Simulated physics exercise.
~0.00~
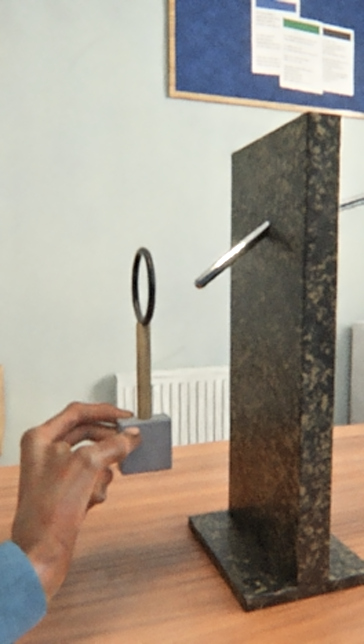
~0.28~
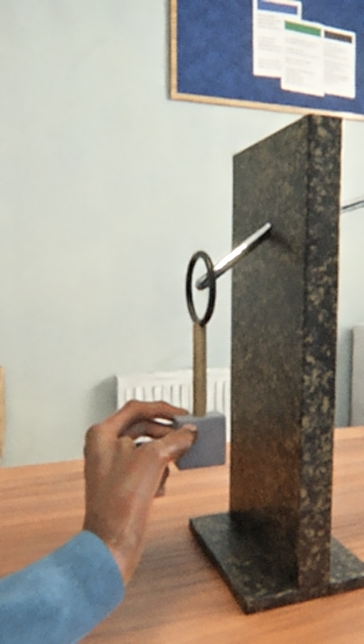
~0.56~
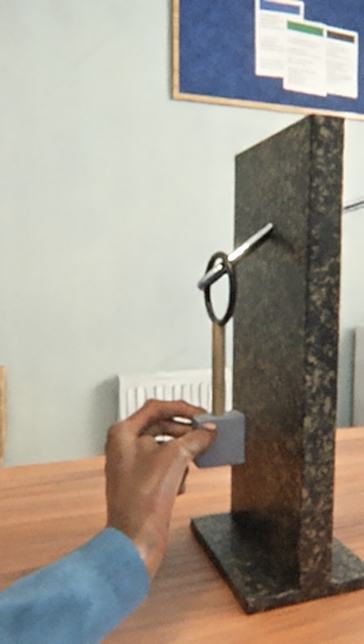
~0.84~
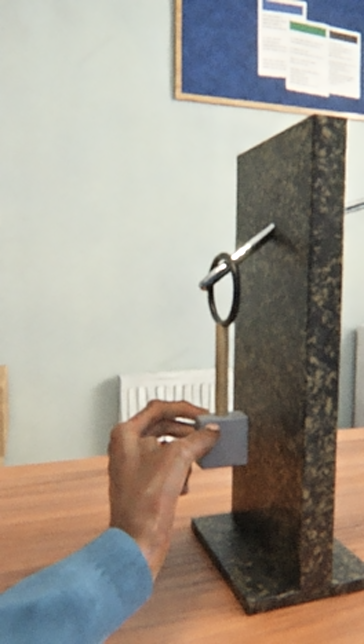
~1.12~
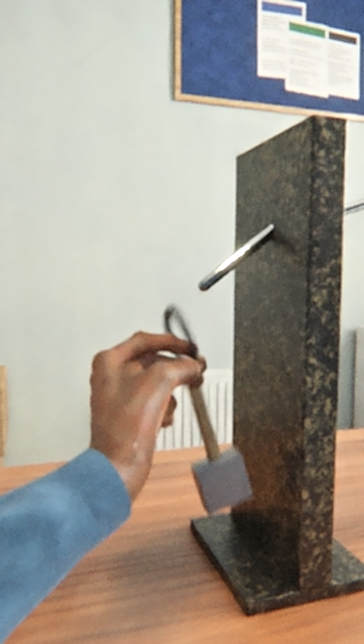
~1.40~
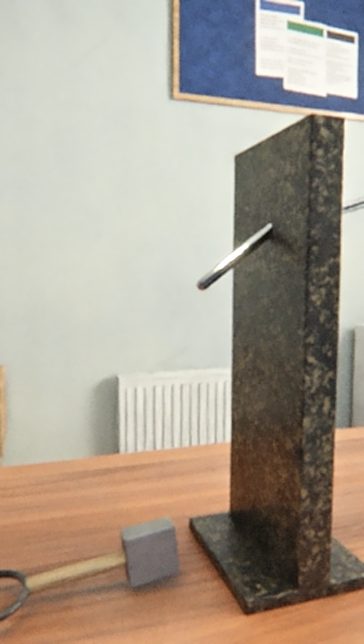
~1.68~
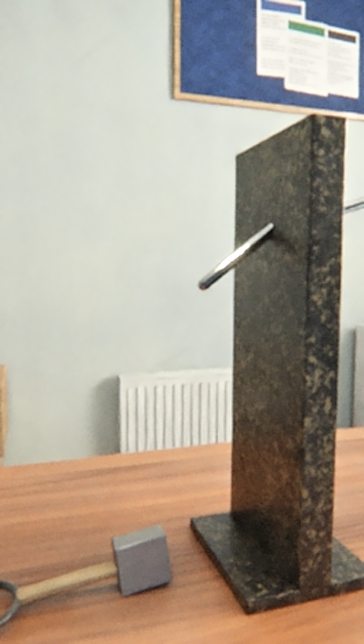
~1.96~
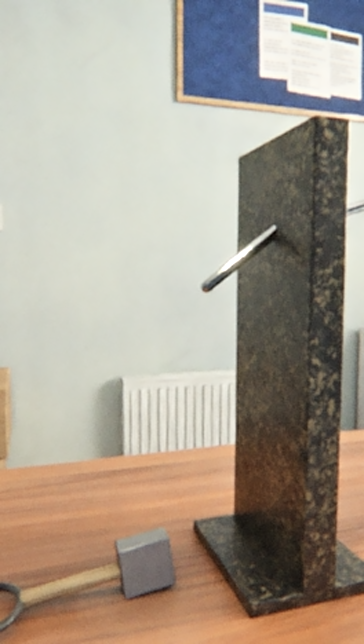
In a room with a pale wall, a radiator and a blue noticeboard, a slightly swaying camera looks across a wooden table at a dark speckled stand with a slanting metal peg. At the left, a blue-sleeved hand holds a mallet-like brush by its grey block, its wooden handle and black ring pointing up. The hand moves it right until the ring is around the peg, and pauses there. Then the brush is off the peg, tilted below it near the hand. Finally the hand is gone, and the brush lies on its side at the lower left, the peg empty.
